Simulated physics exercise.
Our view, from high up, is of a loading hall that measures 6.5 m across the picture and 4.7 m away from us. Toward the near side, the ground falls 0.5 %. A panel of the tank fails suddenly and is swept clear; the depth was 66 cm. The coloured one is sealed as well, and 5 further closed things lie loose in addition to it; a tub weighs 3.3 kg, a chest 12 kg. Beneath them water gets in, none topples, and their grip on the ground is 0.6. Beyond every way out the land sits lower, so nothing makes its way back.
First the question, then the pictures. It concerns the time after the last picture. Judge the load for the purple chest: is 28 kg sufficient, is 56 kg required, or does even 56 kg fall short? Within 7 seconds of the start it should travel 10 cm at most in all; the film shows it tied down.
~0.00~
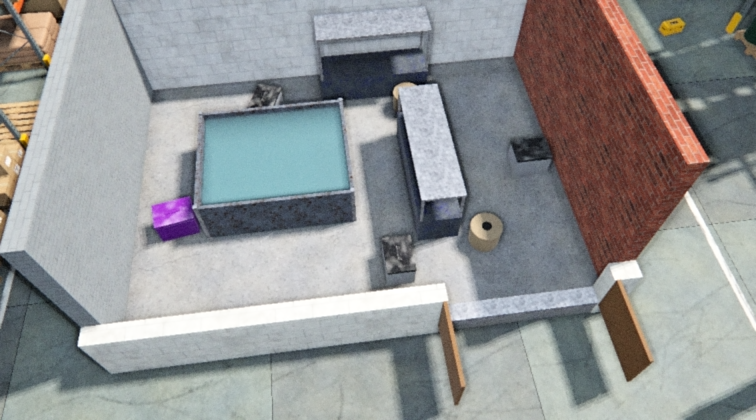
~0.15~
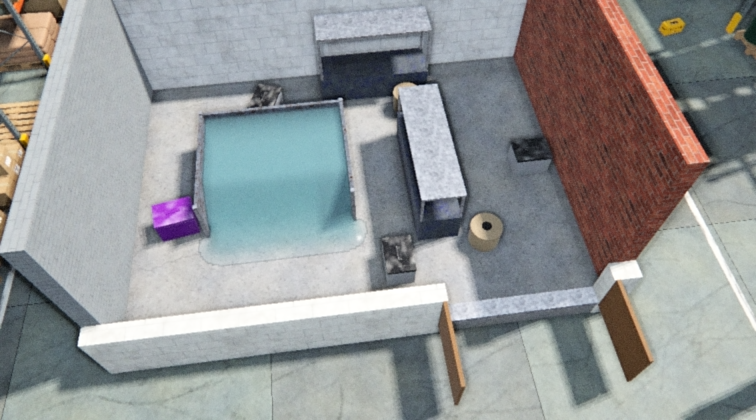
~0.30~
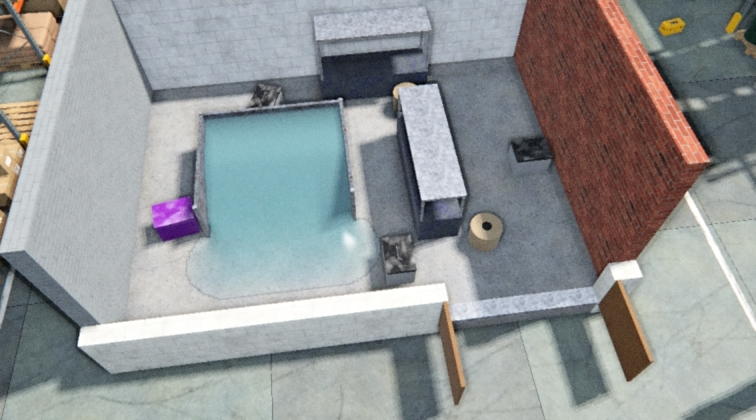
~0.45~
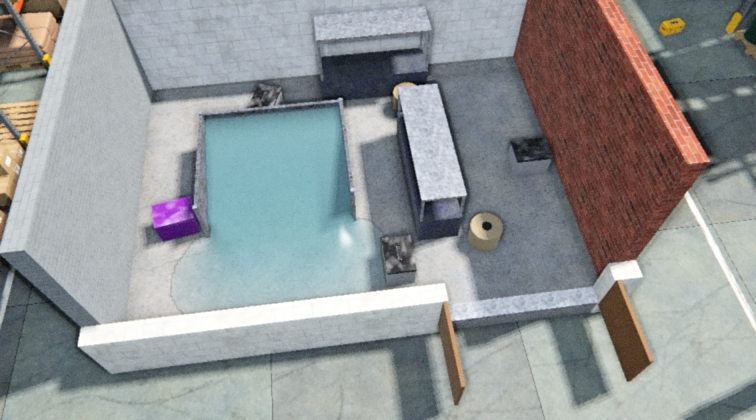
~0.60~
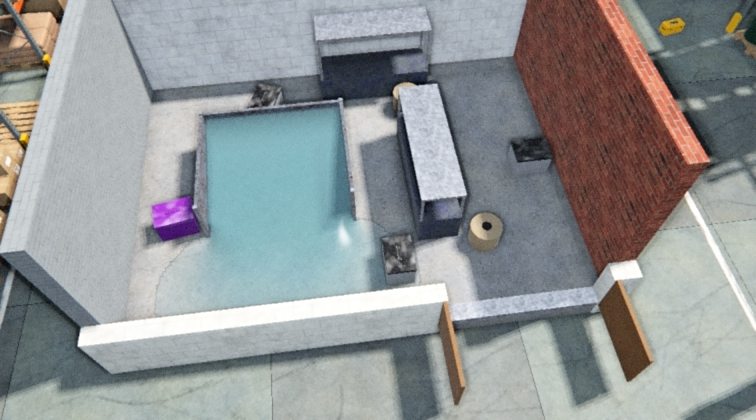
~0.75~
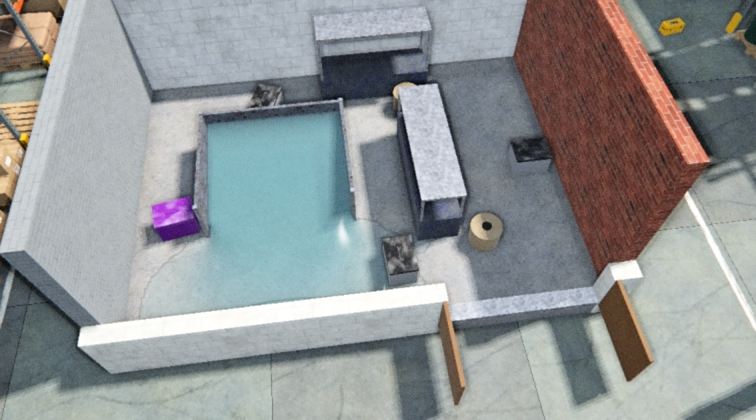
Here even 56 kg falls short.
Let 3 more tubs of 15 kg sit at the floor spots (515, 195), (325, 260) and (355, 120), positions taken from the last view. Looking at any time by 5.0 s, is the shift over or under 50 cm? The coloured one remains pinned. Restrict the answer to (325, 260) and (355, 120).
Taking them in turn, the first is above the mark and the second is below the mark.
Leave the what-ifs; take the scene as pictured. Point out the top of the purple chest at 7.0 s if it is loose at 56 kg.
Estimated position: About (178, 168).
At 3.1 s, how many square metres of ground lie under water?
Somewhere about 20 m2, give or take.
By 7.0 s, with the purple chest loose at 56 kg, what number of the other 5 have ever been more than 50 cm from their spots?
4.
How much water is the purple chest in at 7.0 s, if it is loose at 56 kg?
About 5 cm.
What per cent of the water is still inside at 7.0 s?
Somewhere near 84 percent, give or take.
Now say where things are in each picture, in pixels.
The first picture shows the purple chest at (172, 212) rests on the ground; water covers 3.5 m2; 0 of 6 have shifted.
The second picture shows the purple chest at (172, 212) rests on the ground; water covers 4.7 m2; 0 of 6 have shifted.
The third picture shows the purple chest at (172, 212) rests on the ground; 6.1 m2 under water; 0 of 6 have shifted.
The fourth picture shows the purple chest at (172, 212), on the bottom; 7.7 m2 under water; 0 of 6 have shifted.
The fifth picture shows the purple chest at (172, 212) rests on the ground; water covers 8.2 m2; 0 of 6 have shifted.
The sixth picture shows the purple chest at (172, 212) rests on the ground; water covers 8.6 m2; 0 of 6 have shifted.
After 1.4 s the purple chest would be 0 cm from its start with 28 kg and 0 cm from its start with 56 kg; 0 cm of water round it then.
After 3.1 s the purple chest would be 111 cm from its start with 28 kg and 29 cm from its start with 56 kg; 13 cm of water round it then.
After 4.9 s the purple chest would be 246 cm from its start with 28 kg and 79 cm from its start with 56 kg; 10 cm of water round it then.
After 7.0 s the purple chest would be 250 cm from its start with 28 kg and 79 cm from its start with 56 kg; 5 cm of water round it then.
